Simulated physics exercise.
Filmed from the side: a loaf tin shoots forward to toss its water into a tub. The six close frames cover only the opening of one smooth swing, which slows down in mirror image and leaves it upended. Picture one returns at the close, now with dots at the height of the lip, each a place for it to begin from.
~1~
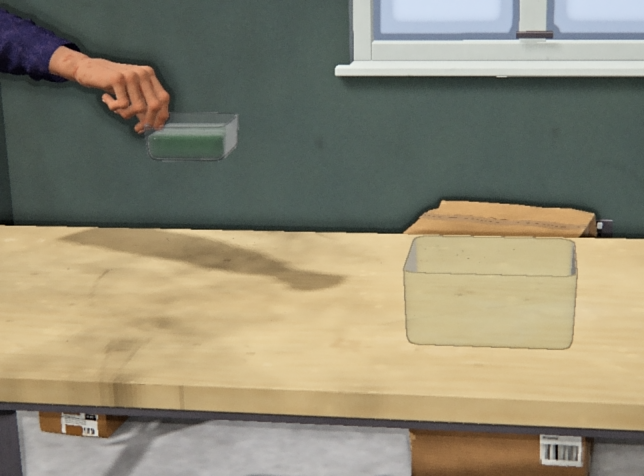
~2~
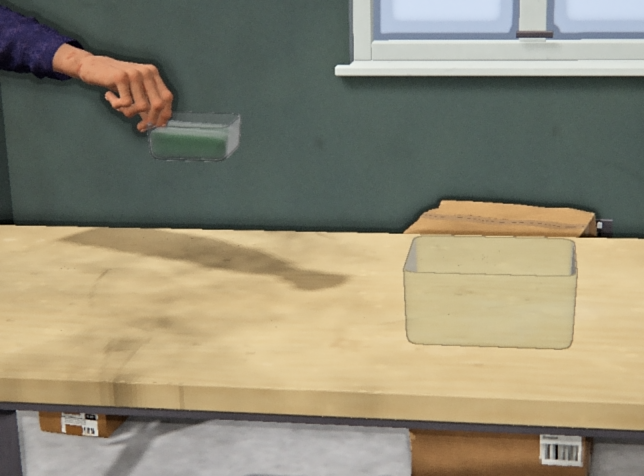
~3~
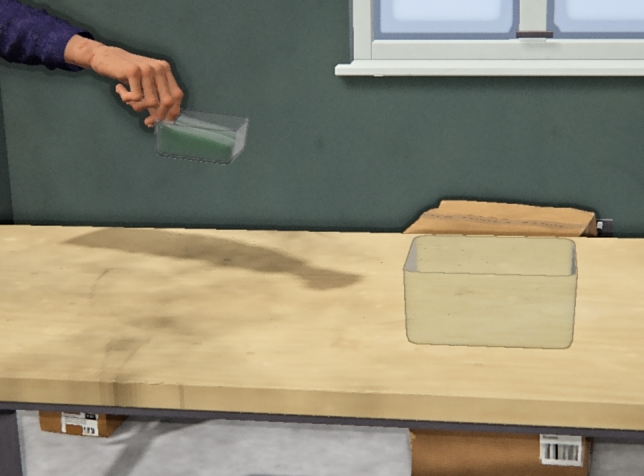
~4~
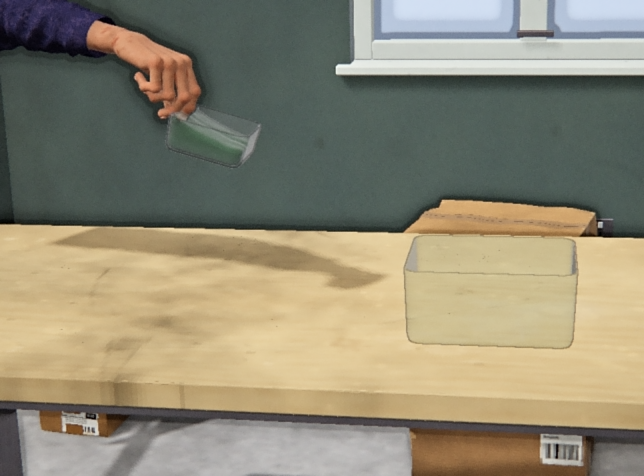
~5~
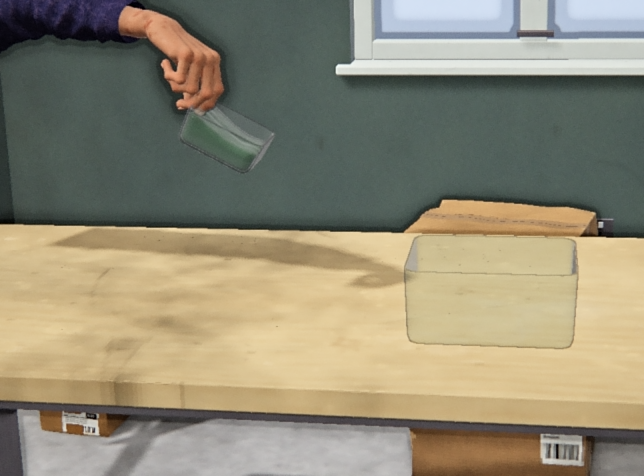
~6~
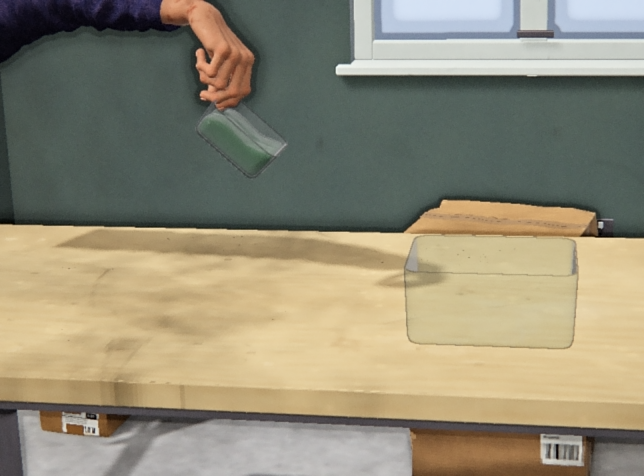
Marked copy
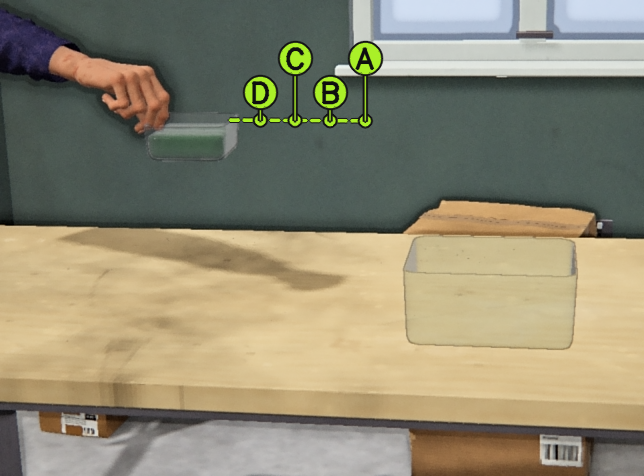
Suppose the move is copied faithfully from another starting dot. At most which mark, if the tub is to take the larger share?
Go for D.
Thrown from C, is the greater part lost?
No, not at all.
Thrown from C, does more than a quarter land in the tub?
Yes, it does.
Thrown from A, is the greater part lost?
No.
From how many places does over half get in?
All of the four.
In lime, A at (365, 120); B at (330, 120); C at (295, 120); D at (260, 120).
With A, about 93 % lands in the tub, 3 % falls short and 5 % goes beside or beyond.
With B, about 88 % lands in the tub, 5 % falls short and 8 % goes beside or beyond.
With C, about 79 % lands in the tub, 11 % falls short and 10 % goes beside or beyond.
With D, about 75 % lands in the tub, 20 % falls short and 5 % goes beside or beyond.
